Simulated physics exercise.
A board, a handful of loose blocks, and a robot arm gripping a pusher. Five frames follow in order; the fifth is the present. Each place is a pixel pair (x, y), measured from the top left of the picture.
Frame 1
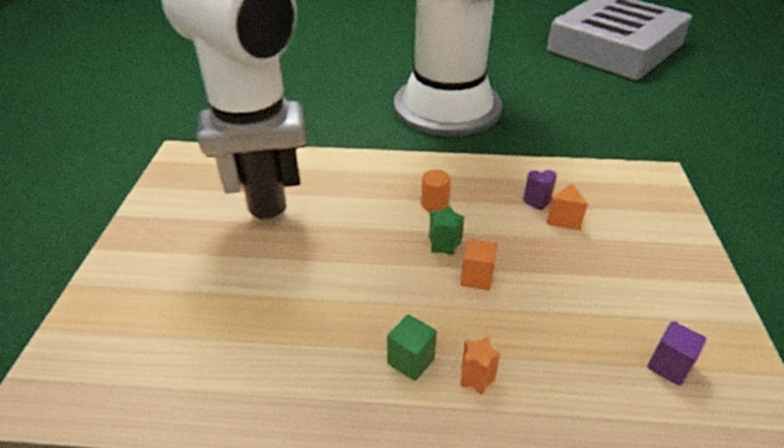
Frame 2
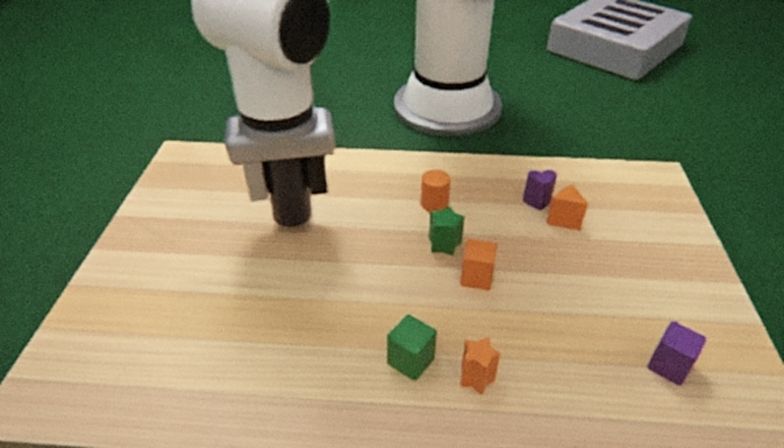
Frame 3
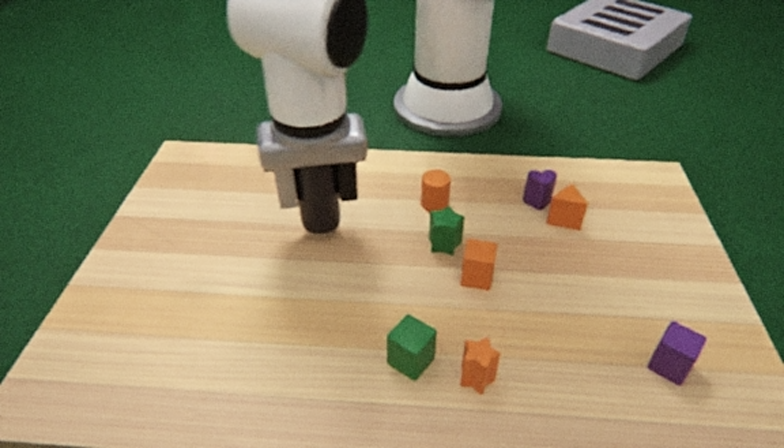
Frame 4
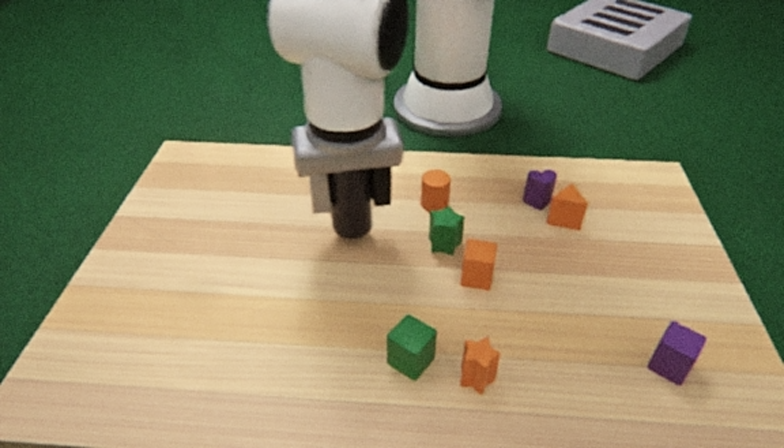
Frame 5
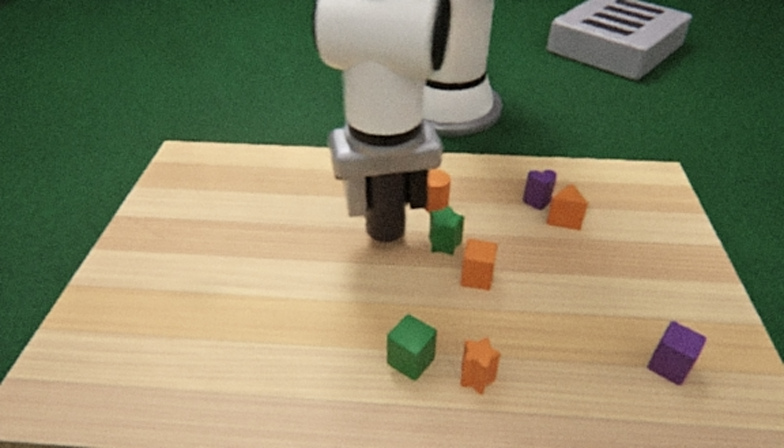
The video shows a robot arm holding a dark pusher above a wooden board scattered with orange, green and purple blocks. The arm moves steadily right and slightly toward the viewer, nearing the green star while the blocks stay still.
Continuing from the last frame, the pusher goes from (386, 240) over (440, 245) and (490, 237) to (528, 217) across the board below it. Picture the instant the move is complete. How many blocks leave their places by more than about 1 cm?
Total: One.
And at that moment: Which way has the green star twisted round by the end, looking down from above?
I'd predict that, seen from above, the green star rotates clockwise.
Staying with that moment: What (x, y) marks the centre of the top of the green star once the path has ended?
In the picture, that point is around (553, 211).
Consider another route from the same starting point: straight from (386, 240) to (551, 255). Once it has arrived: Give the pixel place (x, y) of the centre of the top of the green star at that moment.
Its top centre lands on (594, 229).
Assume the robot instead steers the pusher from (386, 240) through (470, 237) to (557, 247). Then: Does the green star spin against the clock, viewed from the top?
No - that is not the case.
What follows on the original path. One third of the way, pusher at (441, 234); green star at (477, 219).
Two thirds of the way, pusher at (492, 226); green star at (529, 214), turned 15° clockwise.
At the end, pusher at (531, 206); green star at (553, 211), turned 65° clockwise; purple heart-shaped block in place.
